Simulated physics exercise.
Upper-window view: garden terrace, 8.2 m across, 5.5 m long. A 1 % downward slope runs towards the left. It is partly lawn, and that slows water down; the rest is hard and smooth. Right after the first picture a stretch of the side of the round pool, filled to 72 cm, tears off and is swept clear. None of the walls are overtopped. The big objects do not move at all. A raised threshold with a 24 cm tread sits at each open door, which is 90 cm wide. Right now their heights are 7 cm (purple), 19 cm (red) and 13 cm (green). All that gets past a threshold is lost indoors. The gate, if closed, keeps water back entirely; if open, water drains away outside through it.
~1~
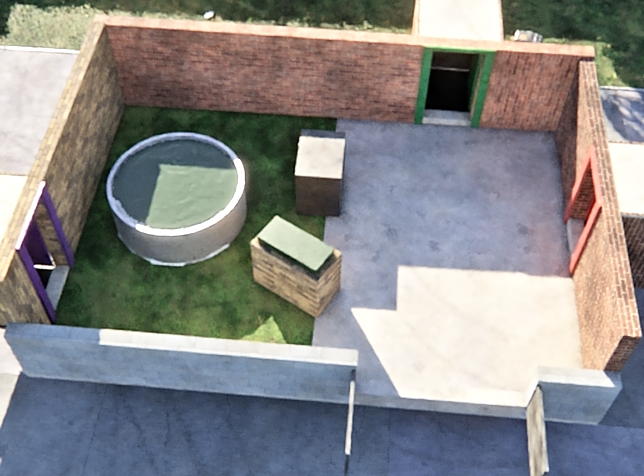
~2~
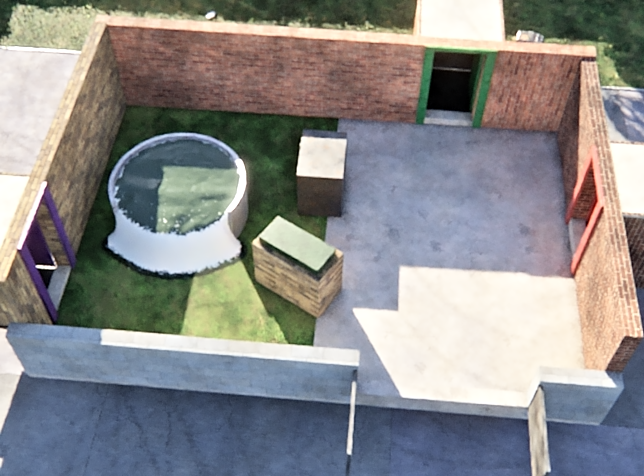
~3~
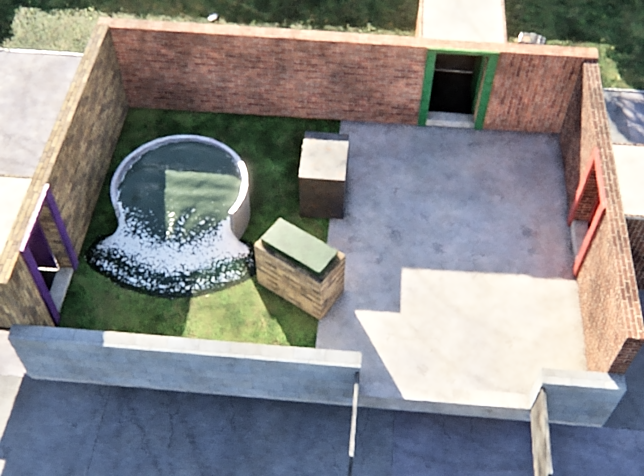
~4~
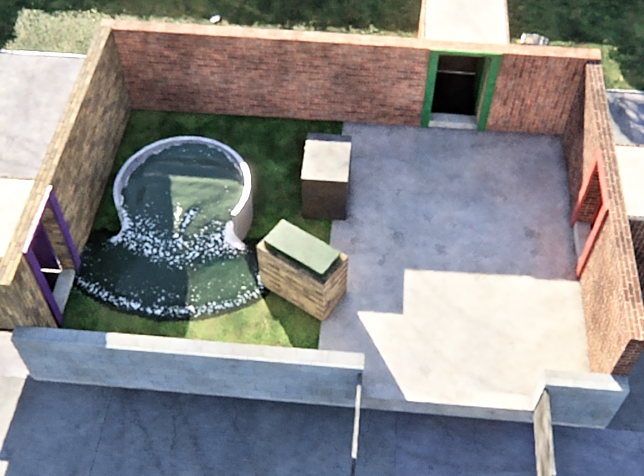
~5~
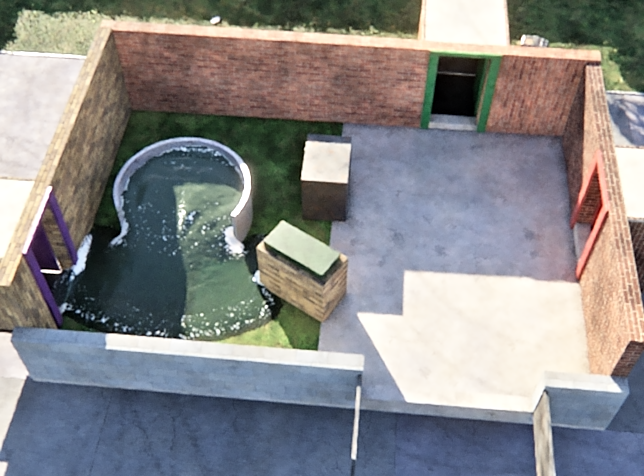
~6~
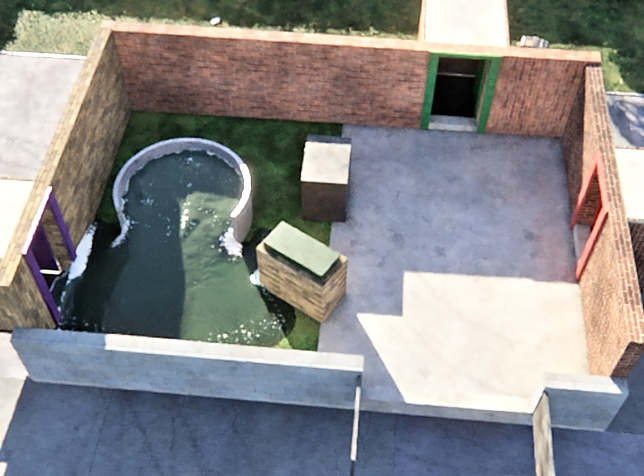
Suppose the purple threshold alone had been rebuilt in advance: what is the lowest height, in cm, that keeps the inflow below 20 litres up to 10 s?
About 25 cm.
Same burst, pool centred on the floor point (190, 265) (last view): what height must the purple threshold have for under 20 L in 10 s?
New minimum height: Approx. 24 cm.
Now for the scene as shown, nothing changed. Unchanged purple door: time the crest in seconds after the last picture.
1.8 s.
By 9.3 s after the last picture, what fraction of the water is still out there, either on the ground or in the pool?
Close to 80 per cent is still present.
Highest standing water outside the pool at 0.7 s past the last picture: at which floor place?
About (52, 348).
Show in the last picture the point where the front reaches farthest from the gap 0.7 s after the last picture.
The tip of the flood lies near (318, 380).
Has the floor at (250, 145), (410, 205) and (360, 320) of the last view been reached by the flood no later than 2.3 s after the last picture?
Point by point, the first is spared, the second spared and the third awash.
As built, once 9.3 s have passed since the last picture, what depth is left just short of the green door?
Roughly 5.0 cm deep.
Then, 0.7 s after the last picture water covers 25 % of the floor, deepest (46 cm) near (52, 348); 19 cm at the purple door, 46 litres in over its 7 cm threshold.
Then, 2.3 s after the last picture water covers 40 % of the floor, deepest (24 cm) near (281, 306); 22 cm at the purple door, 205 litres in over its 7 cm threshold.
Then, 9.3 s after the last picture water covers 95 % of the floor, deepest (12 cm) near (55, 338); 10 cm at the purple door, 356 litres in over its 7 cm threshold.
At the purple door as built, the water peaked near 28 cm, 1.7 s after the last picture.
Run again over the same 10 s with other heights there, 39 litres in over 22 cm, 8 litres over 29.5 cm. The limit of 20 litres is kept from about 25 cm up.
